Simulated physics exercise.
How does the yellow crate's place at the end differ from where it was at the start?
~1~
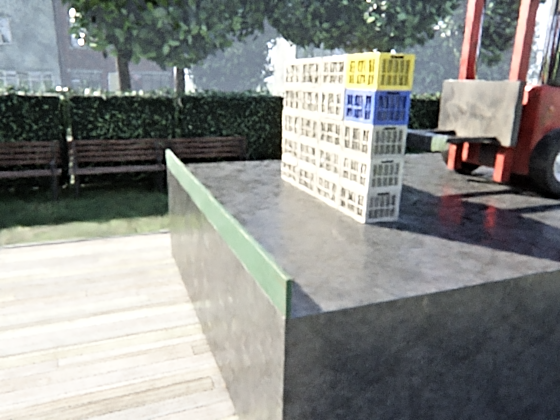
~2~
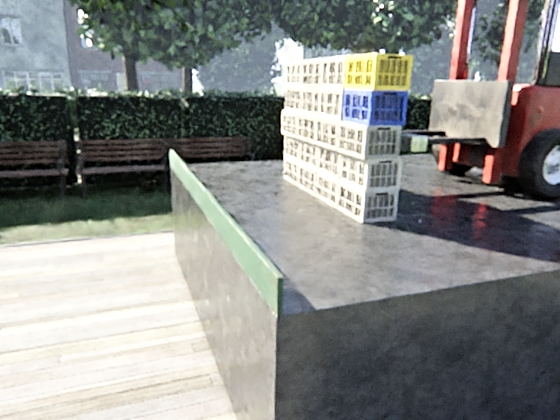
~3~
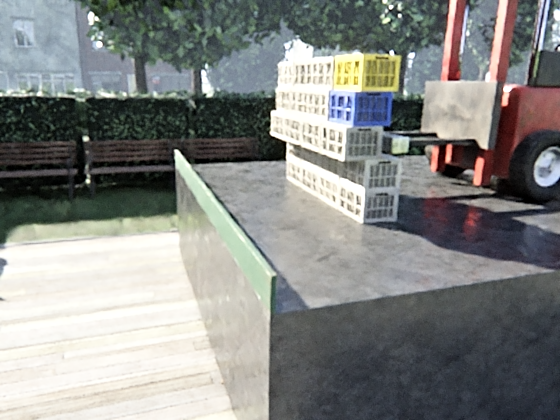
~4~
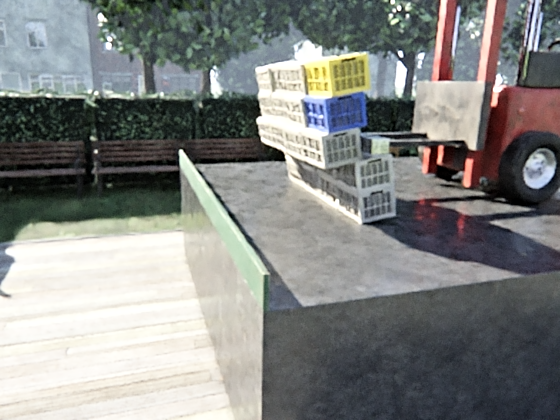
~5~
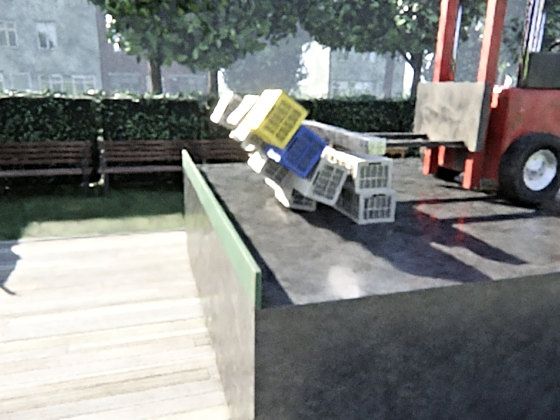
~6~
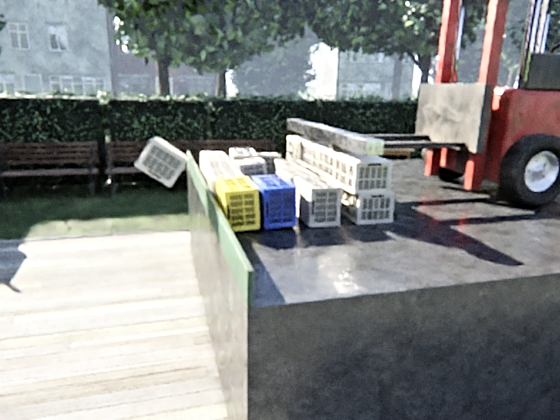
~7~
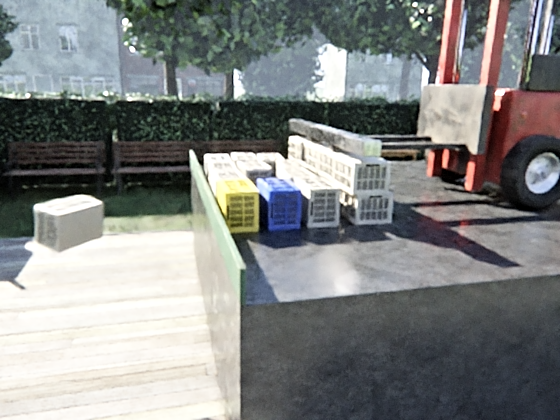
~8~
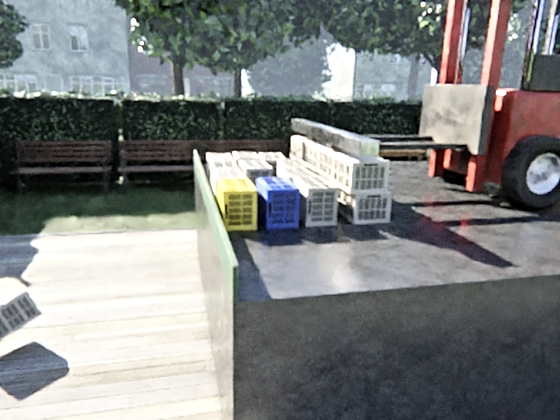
At the start it sat at the top of the stack, at the near end. By the end it lay on its side down on the platform, farther left and close to the green edge board.
A red forklift pushed a beam into a neat stack of crates, and the upper rows leaned left and toppled across the dark platform. One pale crate tumbled over the green edge board, while the yellow and blue ones ended on their sides behind it.
